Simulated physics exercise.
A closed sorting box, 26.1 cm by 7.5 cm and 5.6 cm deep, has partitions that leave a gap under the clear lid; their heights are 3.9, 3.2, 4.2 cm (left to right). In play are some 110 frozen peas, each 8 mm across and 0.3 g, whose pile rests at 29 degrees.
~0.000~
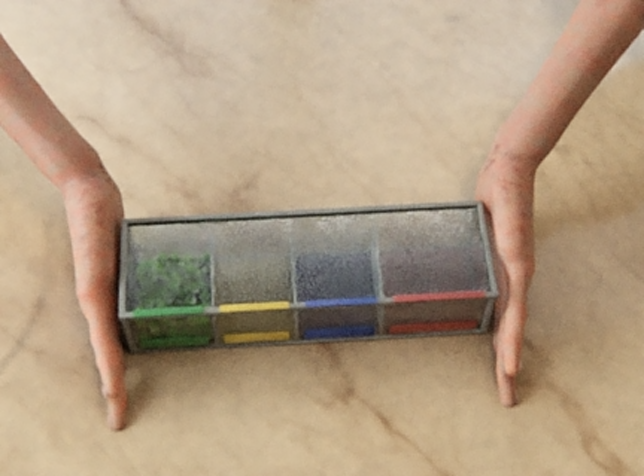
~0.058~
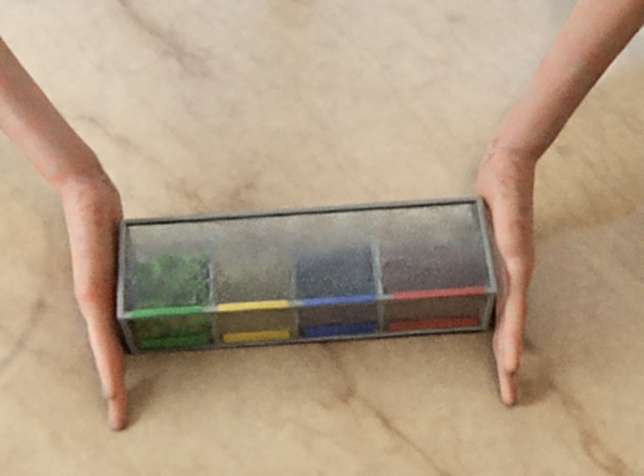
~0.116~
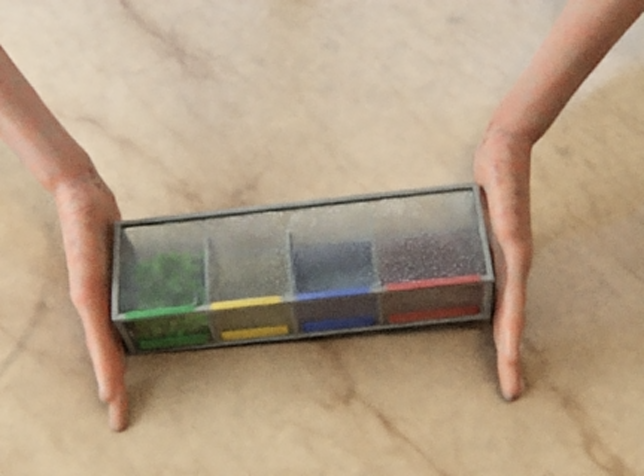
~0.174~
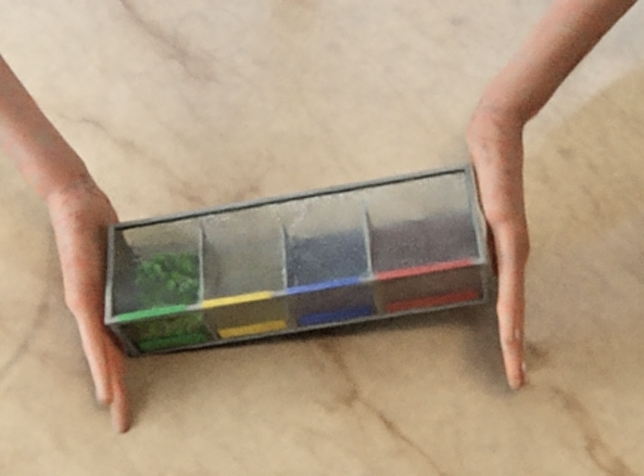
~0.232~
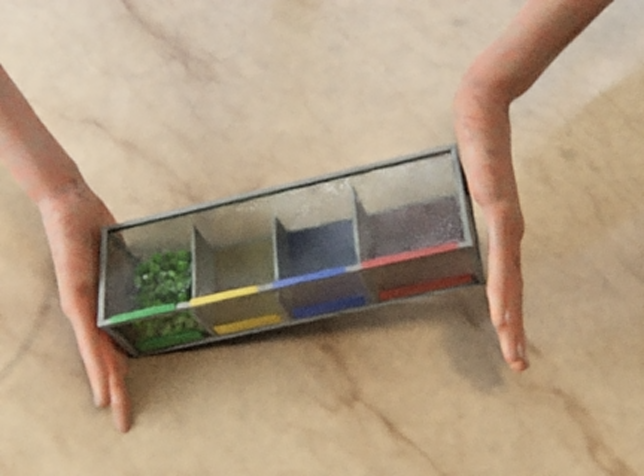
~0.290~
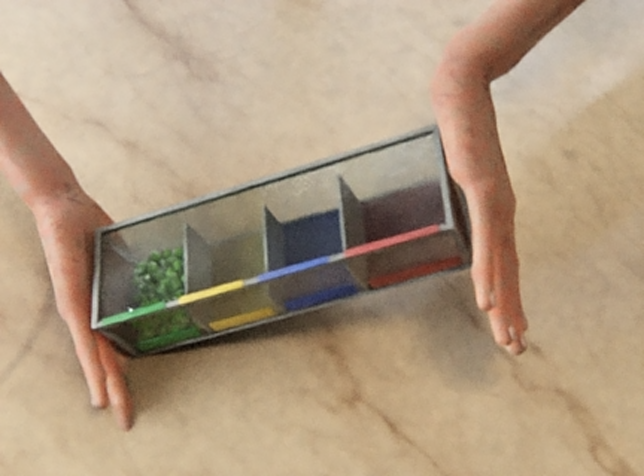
Two hands tilt a clear-lidded box with four compartments marked green, yellow, blue and red, raising its right end above a marbled surface while the small green pieces stay in the green-marked compartment at the lower left end.
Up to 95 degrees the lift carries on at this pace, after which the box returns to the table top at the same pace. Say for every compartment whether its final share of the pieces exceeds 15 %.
Red compartment: Does not exceed, blue compartment: Does not exceed, green compartment: Exceeds, yellow compartment: Does not exceed.
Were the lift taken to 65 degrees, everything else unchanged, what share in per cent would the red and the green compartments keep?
In per cent, red 0 and green 100.
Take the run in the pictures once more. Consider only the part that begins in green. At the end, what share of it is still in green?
Something like 100 in a hundred.
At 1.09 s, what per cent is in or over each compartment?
Red 0; blue 0; green 100; yellow 0.
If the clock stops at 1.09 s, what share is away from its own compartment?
0 percent.
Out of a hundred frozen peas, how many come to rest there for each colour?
Red 0, blue 0, green 100, yellow 0.
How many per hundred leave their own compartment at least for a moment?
Close to 0 in a hundred.
After 1.09 s, tilt 94 degrees; green 100 %.
Then, at 1.62 s, tilt 40 degrees; green 100 %.
After 2.22 s, tilt 0 degrees; green 100 %.
In the end, at 2.8 s, red 0 %, blue 0 %, green 100 %, yellow 0 %.
